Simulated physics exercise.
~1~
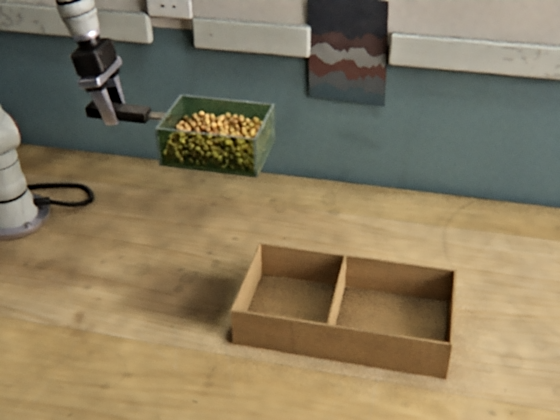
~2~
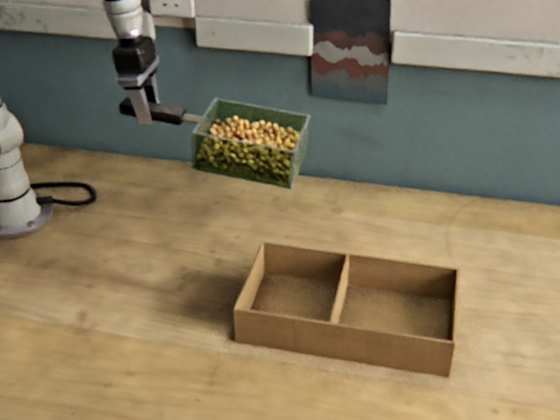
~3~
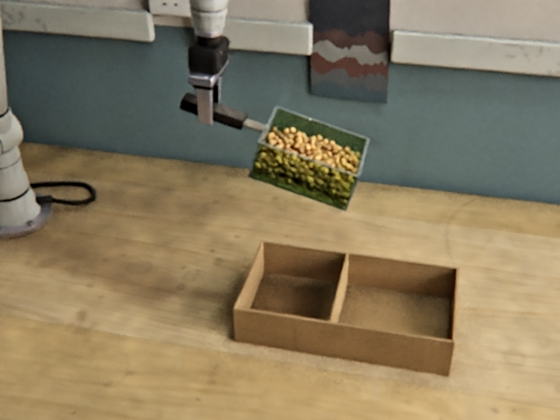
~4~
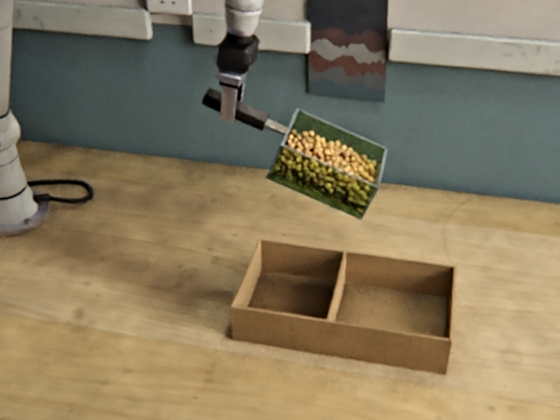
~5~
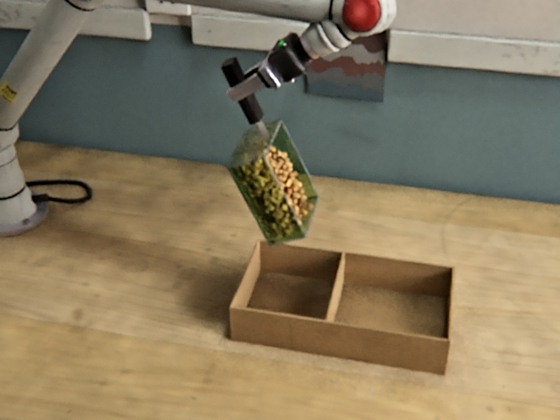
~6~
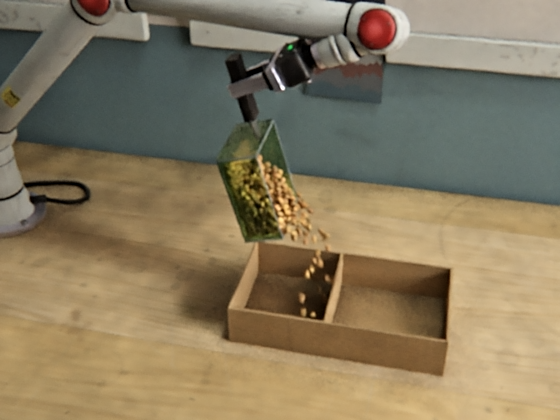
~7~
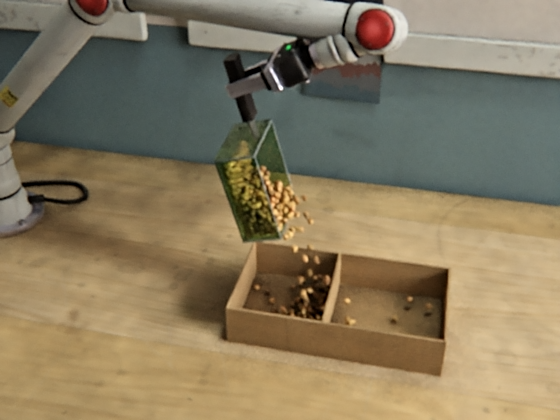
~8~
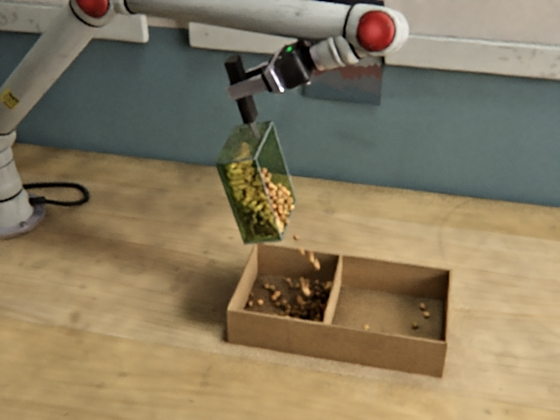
At the start, a robot arm holds a clear green box of chickpeas, pale above and greenish below, over a wooden table where an open brown crate with two compartments sits. The arm carries the box to the right, tipping it gradually as it nears the crate. It then swings the box back a little to the left and tilts it steeply. Chickpeas stream from the lower end, most dropping into the left compartment while a few scatter into the right. The flow thins to a trickle, and the box stays tilted, still holding most of its load.
